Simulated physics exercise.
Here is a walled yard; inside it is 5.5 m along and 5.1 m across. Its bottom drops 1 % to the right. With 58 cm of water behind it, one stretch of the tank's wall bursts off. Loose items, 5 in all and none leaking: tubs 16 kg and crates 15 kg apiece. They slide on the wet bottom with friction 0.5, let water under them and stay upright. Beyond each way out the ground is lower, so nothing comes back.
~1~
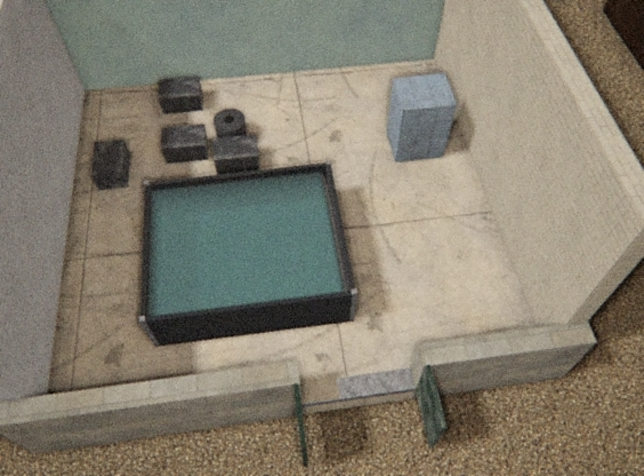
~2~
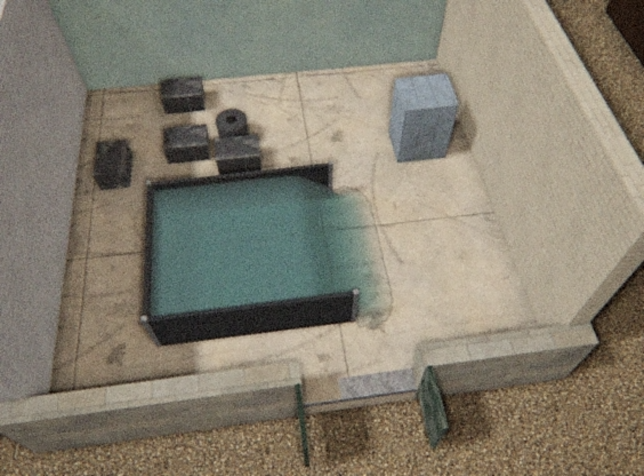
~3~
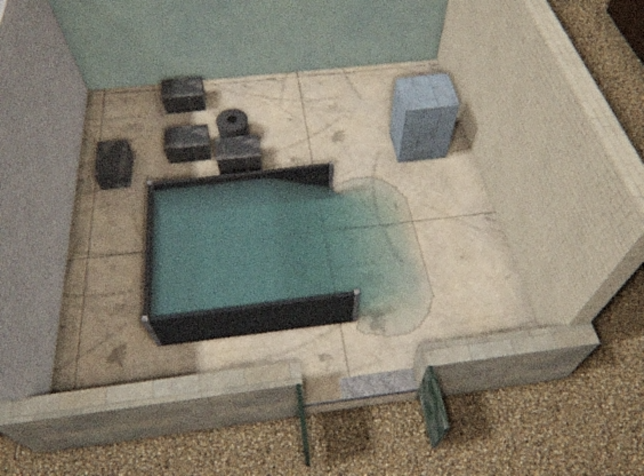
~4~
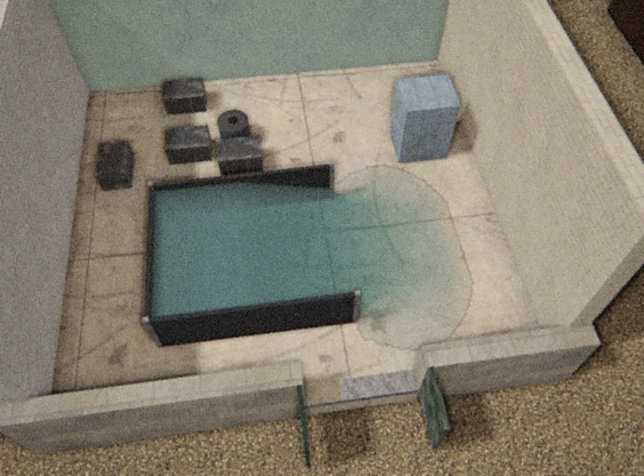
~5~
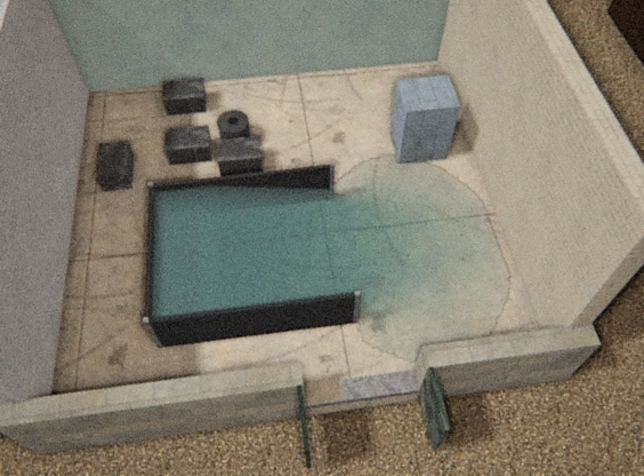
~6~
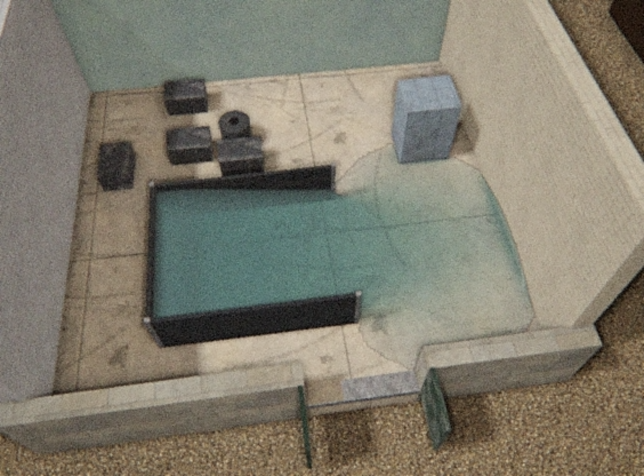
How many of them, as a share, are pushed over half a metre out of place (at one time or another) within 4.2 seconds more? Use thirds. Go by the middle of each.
Share: Under a third.
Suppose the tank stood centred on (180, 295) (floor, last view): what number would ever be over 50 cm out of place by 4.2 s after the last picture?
In that case 0 of them.
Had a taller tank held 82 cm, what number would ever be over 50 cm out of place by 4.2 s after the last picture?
In that case 1 of them.
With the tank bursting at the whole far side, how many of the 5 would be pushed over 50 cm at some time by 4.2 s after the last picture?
Then 5.
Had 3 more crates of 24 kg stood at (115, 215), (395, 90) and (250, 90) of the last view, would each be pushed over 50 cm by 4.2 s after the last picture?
In that order: Under, past it, over.
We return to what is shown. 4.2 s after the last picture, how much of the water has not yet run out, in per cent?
About 94 per cent.
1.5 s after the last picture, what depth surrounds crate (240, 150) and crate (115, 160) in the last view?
About 0 and 0 cm.
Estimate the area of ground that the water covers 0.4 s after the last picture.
Roughly 10.5 m2.
Then, 0.4 s after the last picture 0 of 5 are over 50 cm from their spots; 0 afloat.
Then, 1.5 s after the last picture 0 of 5 are over 50 cm from their spots; 0 afloat.
Then, 2.8 s after the last picture 0 of 5 are over 50 cm from their spots; 0 afloat.
Then, 4.2 s after the last picture 0 of 5 are over 50 cm from their spots, and 0 have been at some point; 0 afloat.
